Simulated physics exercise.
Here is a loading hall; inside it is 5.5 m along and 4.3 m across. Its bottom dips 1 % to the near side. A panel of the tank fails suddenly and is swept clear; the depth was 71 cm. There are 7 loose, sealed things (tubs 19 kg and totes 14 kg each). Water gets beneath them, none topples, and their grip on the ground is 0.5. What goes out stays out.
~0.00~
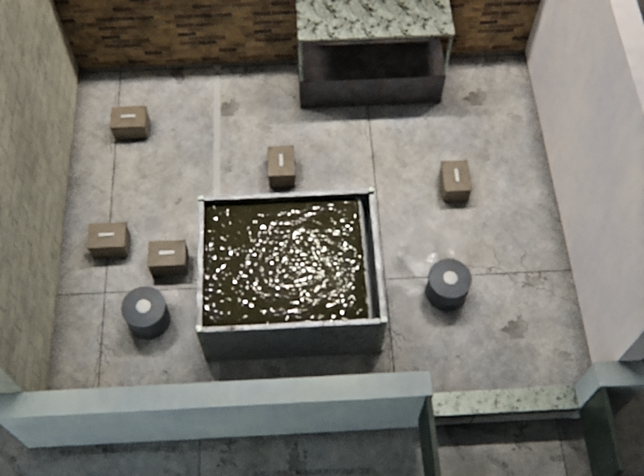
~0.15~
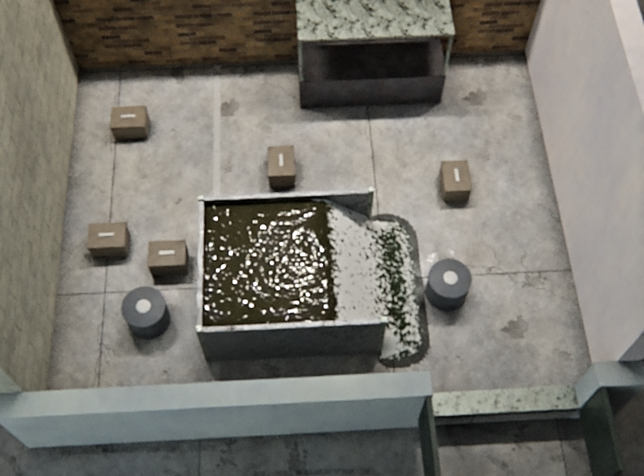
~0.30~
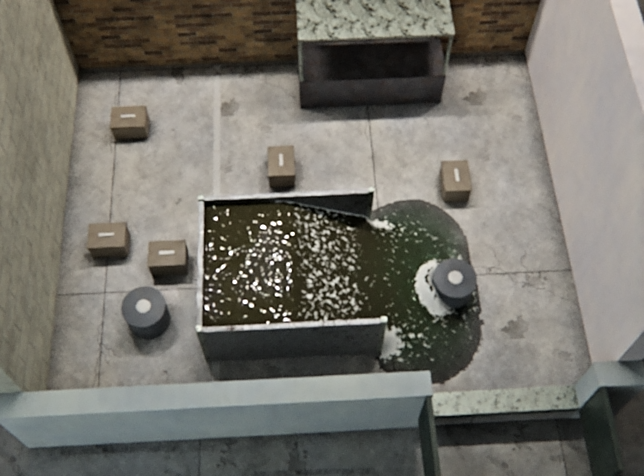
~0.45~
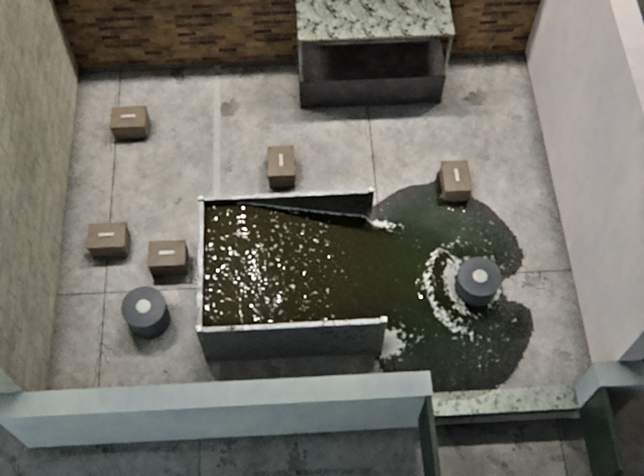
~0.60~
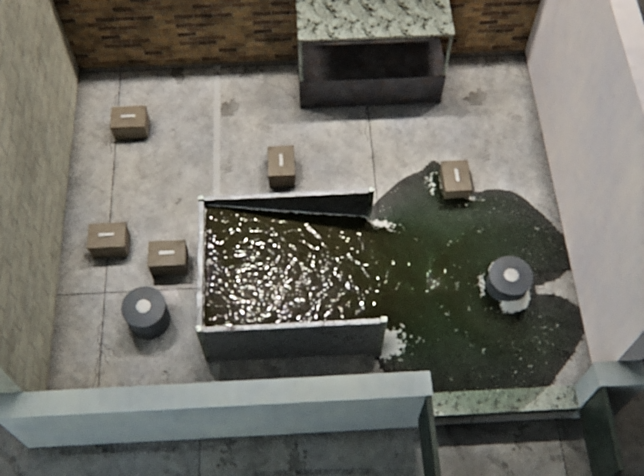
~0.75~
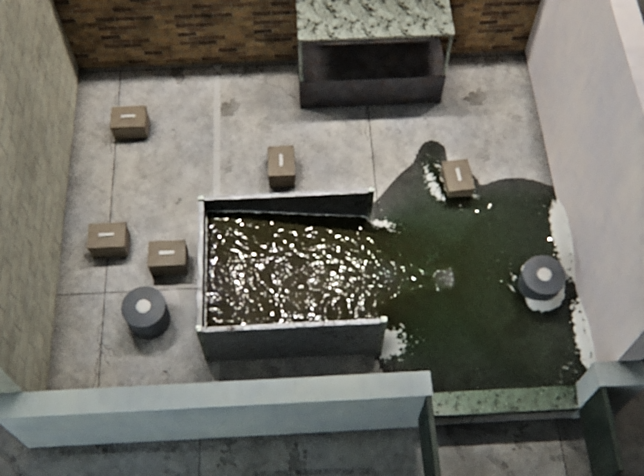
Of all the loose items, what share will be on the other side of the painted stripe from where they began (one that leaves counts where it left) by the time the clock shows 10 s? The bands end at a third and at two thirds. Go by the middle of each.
That comes to not even a third.
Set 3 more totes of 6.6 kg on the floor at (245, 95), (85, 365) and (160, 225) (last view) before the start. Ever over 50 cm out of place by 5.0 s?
In that order: Under, less, under.
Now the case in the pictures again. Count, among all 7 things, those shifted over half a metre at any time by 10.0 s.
That makes 2.
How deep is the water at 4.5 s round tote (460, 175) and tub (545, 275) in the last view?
Roughly 16 and 6 cm.
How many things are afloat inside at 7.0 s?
I count 0.
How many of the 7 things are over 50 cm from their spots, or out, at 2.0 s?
2 of them.
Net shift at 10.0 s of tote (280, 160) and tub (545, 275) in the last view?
In turn: 0 cm, 100 cm.
After 2.0 s 0 of 7 are over the mark; 1 afloat.
After 4.5 s 0 of 7 are over the mark; 1 afloat.
After 7.0 s 0 of 7 are over the mark; 0 afloat.
After 10.0 s 0 of 7 are over the mark; 0 afloat.
